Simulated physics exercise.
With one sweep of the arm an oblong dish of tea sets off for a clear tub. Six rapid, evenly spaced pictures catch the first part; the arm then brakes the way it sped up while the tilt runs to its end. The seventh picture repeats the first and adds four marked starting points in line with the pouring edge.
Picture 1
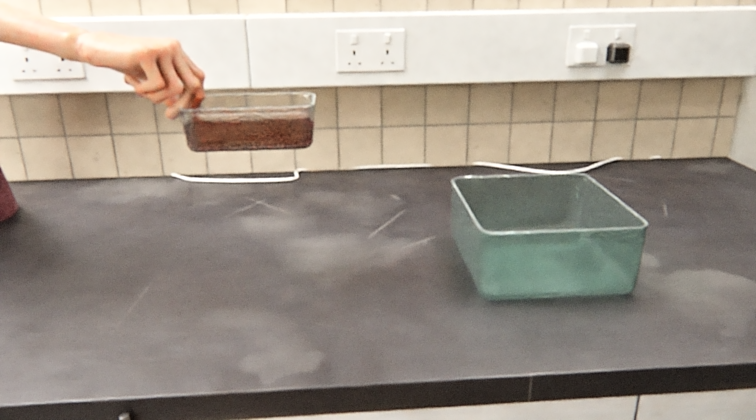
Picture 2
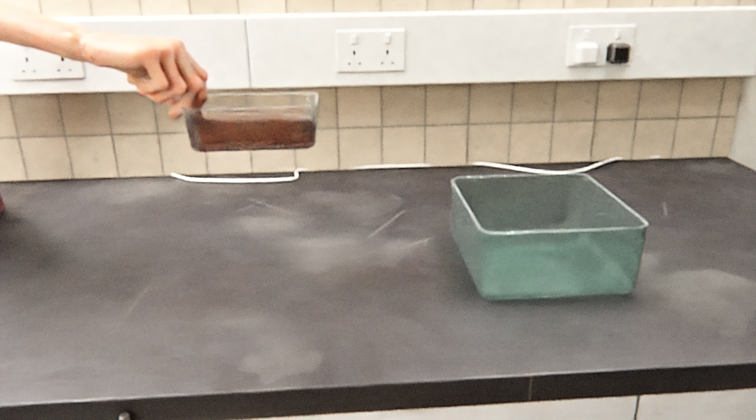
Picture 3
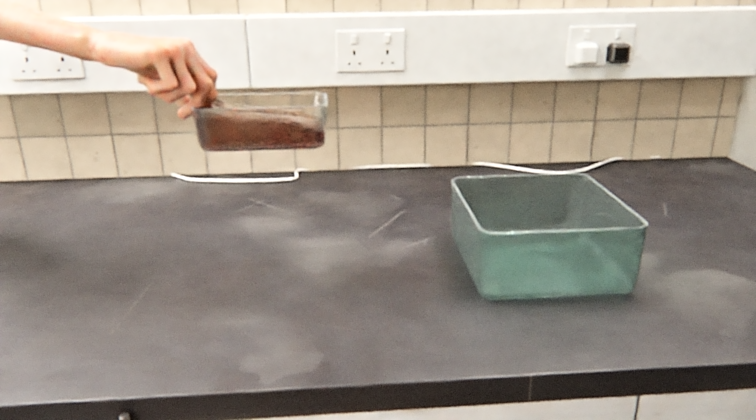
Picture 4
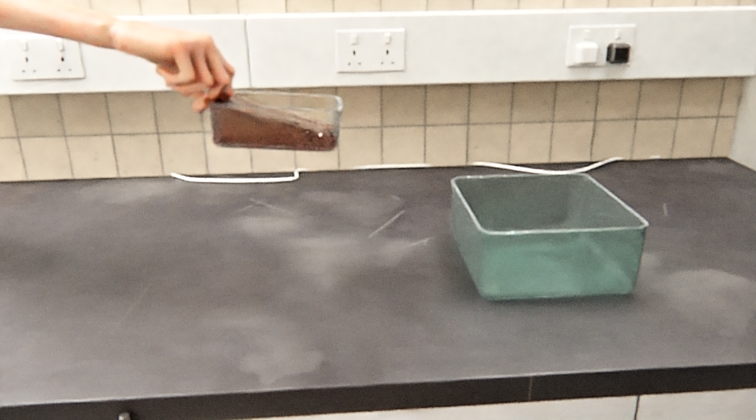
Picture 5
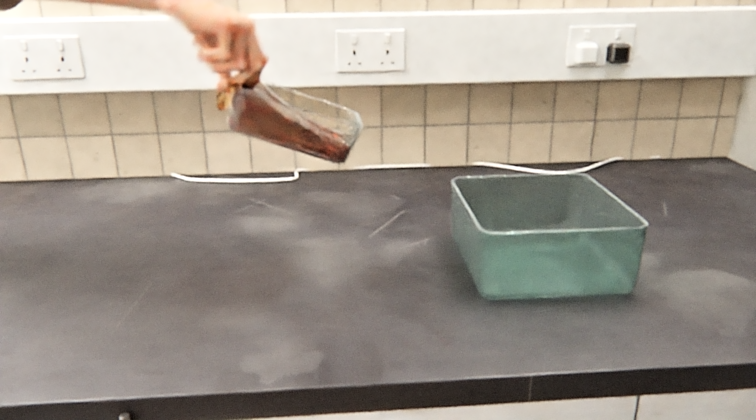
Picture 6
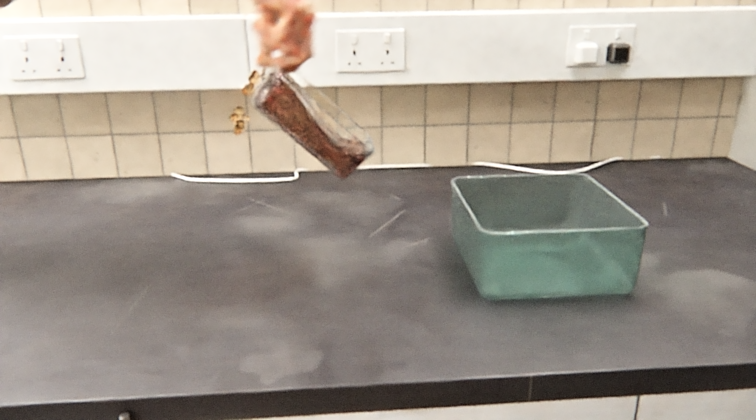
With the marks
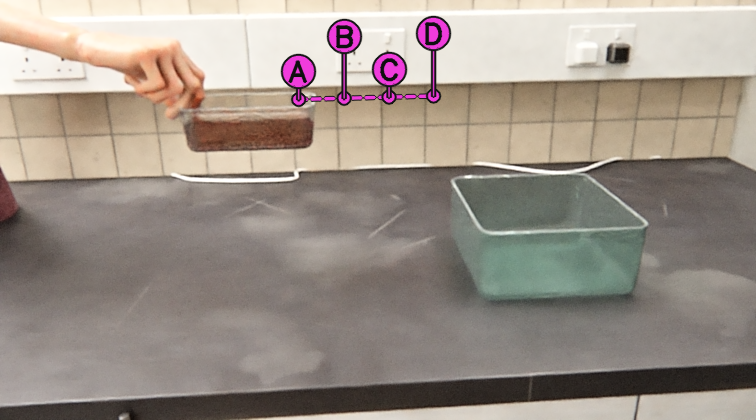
A hand at the upper left carries a small clear oblong dish of reddish-brown tea rightward above a dark, scuffed worktop, seen from the front and slightly above by a still camera. A larger green-tinted clear tub sits at the right, before beige tiles and white sockets. The dish travels level at first, then tilts increasingly steeply, its right end dropping, as the hand rises above it.
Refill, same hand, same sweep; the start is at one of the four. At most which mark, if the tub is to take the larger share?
Spot C just does it.
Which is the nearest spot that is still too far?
B.
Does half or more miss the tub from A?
Yes, it does.
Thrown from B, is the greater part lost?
Yes.
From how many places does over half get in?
Two of the four.
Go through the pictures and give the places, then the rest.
Upright, lip at (313, 99); tub from (478, 297) to (633, 289); nothing has left yet.
Upright, lip at (316, 99); nothing has left yet.
Upright, lip at (325, 98); nothing has left yet.
Tipped about 4°, lip at (340, 103); tea is over the rim, down to (228, 97).
Tipped about 20°, lip at (359, 120); tea is over the rim, down to (225, 105).
Tipped about 43°, lip at (372, 144); tea is over the rim, down to (237, 131).
On the marked copy, A at (298, 99); B at (344, 98); C at (389, 97); D at (433, 95).
Choosing A, about 0 % lands in the tub, 99 % falls short.
Choosing B, about 8 % lands in the tub, 91 % falls short.
Choosing C, about 69 % lands in the tub, 22 % falls short and 9 % goes beside or beyond.
Choosing D, about 78 % lands in the tub, 5 % falls short and 17 % goes beside or beyond.
